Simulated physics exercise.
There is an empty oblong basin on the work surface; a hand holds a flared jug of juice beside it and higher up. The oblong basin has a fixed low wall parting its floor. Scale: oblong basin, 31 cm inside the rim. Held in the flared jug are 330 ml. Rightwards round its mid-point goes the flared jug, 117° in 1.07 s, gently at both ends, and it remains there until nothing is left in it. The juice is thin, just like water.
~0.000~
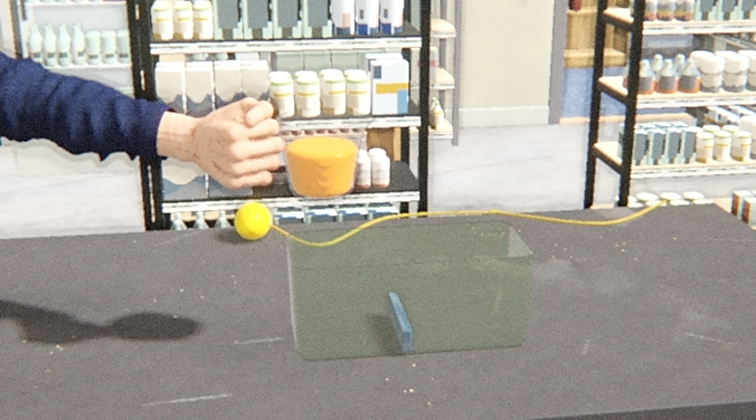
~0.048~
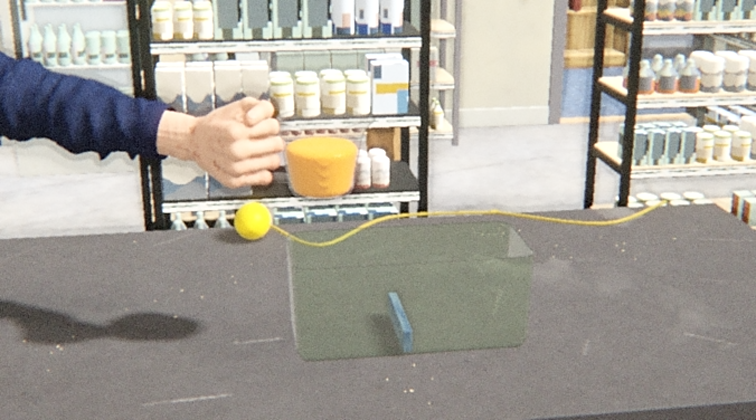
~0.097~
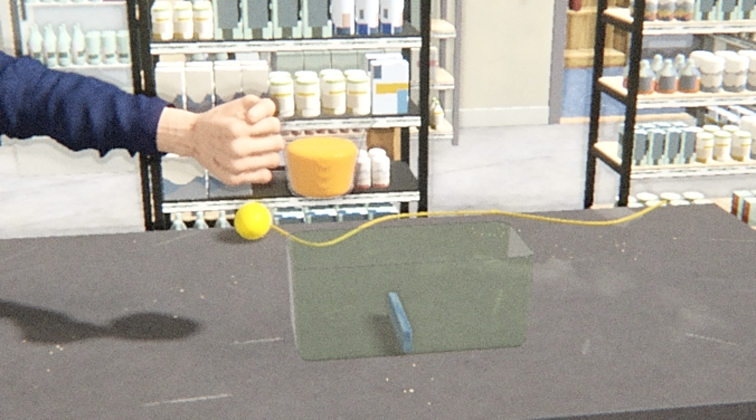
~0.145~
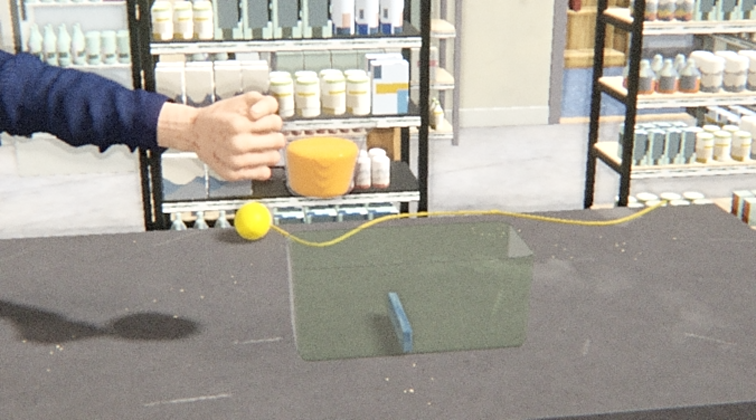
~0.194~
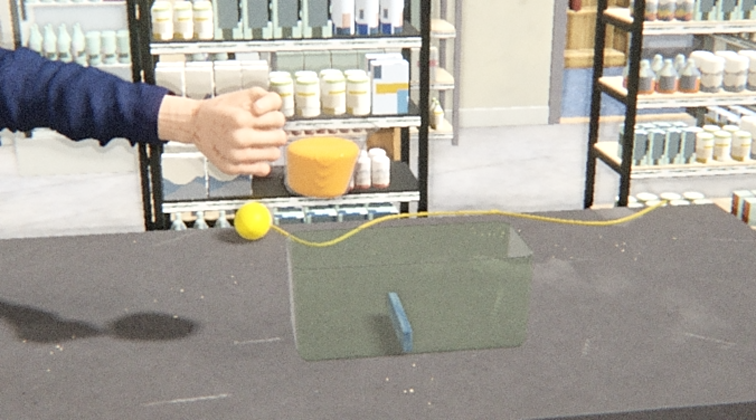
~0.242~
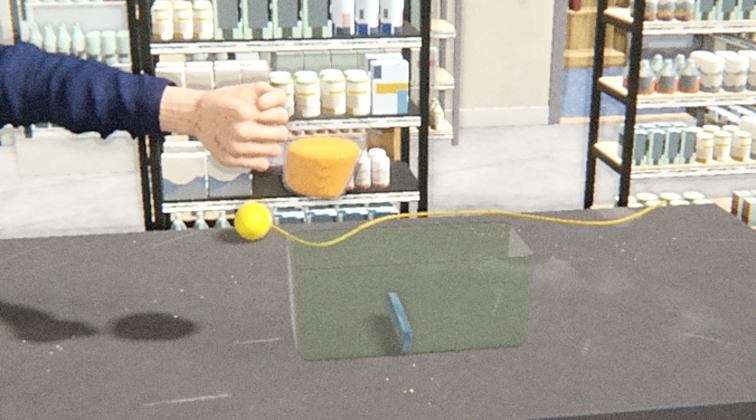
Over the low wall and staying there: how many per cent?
70 out of 100.
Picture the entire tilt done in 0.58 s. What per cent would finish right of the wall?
Roughly 45 %.
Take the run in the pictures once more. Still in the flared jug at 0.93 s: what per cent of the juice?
I'd say some 6 per cent remains.
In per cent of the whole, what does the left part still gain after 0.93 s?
Near 12 percent, give or take.
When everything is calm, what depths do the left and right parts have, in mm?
The left ends up at roughly 6 mm, with the right at roughly 12 mm.
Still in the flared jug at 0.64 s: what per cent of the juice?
74 %.
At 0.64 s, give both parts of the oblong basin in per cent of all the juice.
Left side near 0, right side near 5.
Then, 0.64 s in, the tilt is 76° and 74 per cent is still to pour, 0 is left of the wall and 5 right of it.
Then, 0.93 s in, the tilt is 112° and 6 per cent is still to pour, 18 is left of the wall and 67 right of it.
Then, 1.24 s in, the tilt is 117° and 0 per cent is still to pour, 30 is left of the wall and 69 right of it.
Then, 1.57 s in, the tilt is 117° and 0 per cent is still to pour, 30 is left of the wall and 70 right of it.
Finally, 30 per cent lies left of the wall, 70 right of it and 1 outside.
